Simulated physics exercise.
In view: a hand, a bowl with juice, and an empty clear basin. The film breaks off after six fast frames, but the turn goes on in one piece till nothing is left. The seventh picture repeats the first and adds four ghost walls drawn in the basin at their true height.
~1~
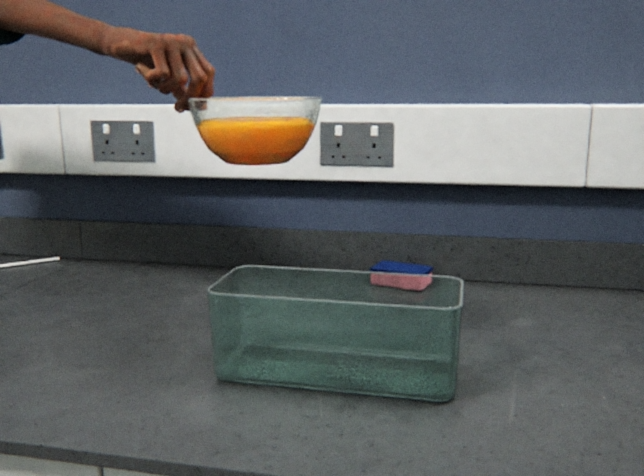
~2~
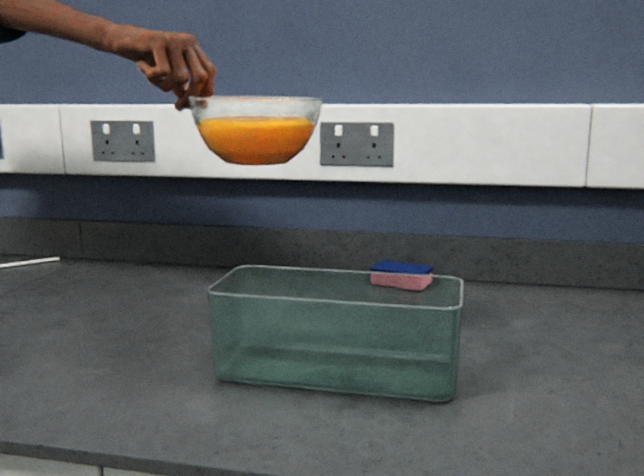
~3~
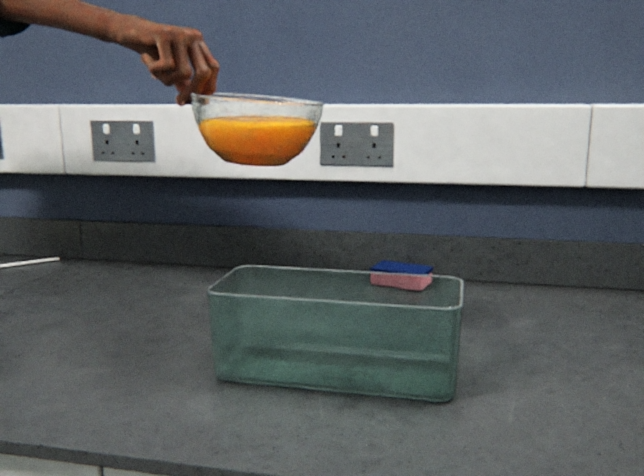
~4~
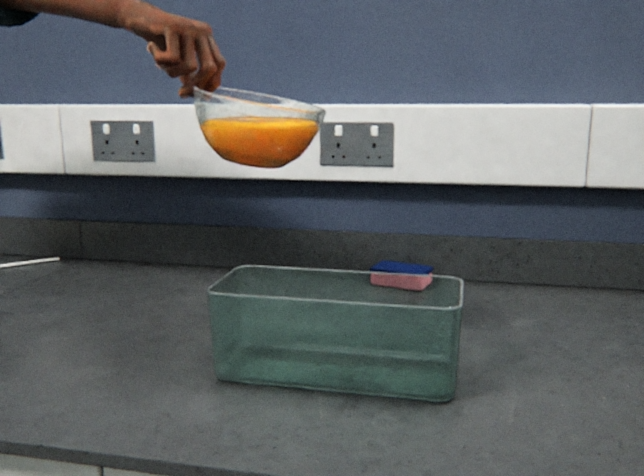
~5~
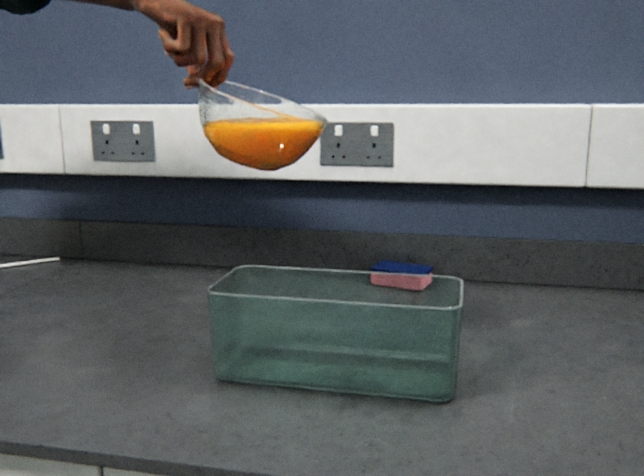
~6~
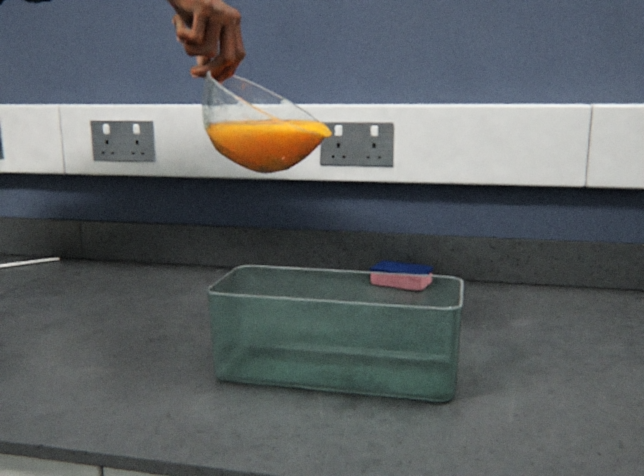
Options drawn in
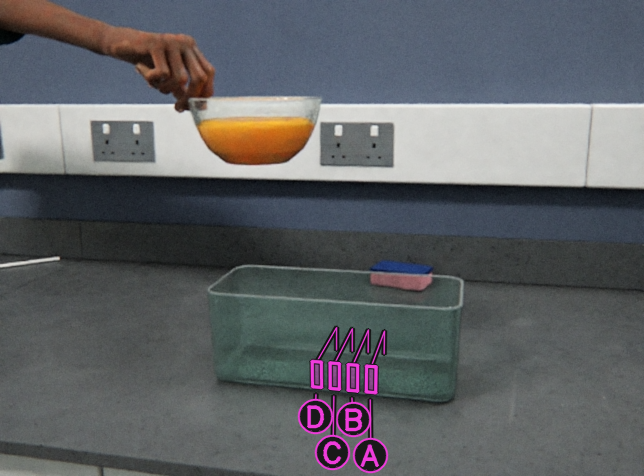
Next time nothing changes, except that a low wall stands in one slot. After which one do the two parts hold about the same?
Best: A.
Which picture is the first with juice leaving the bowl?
Picture 6.
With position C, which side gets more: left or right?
The right side.
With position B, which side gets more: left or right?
More ends on the right.
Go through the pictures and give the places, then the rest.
In the first frame, upright, lip at (317, 97); basin from (216, 376) to (455, 399); nothing has left yet.
In the second frame, upright, lip at (318, 99); nothing has left yet.
In the third frame, tipped about 5°, lip at (320, 103); nothing has left yet.
In the fourth frame, tipped about 11°, lip at (322, 111); nothing has left yet.
In the fifth frame, tipped about 19°, lip at (324, 121); nothing has left yet.
In the sixth frame, tipped about 29°, lip at (324, 133); juice is over the lip, down to (324, 133).
On the marked copy, A at (370, 399); B at (351, 397); C at (333, 395); D at (316, 394).
With A, about 48 % ends left of the wall and 51 % right of it.
With B, about 32 % ends left of the wall and 67 % right of it.
With C, about 19 % ends left of the wall and 79 % right of it.
With D, about 9 % ends left of the wall and 90 % right of it.
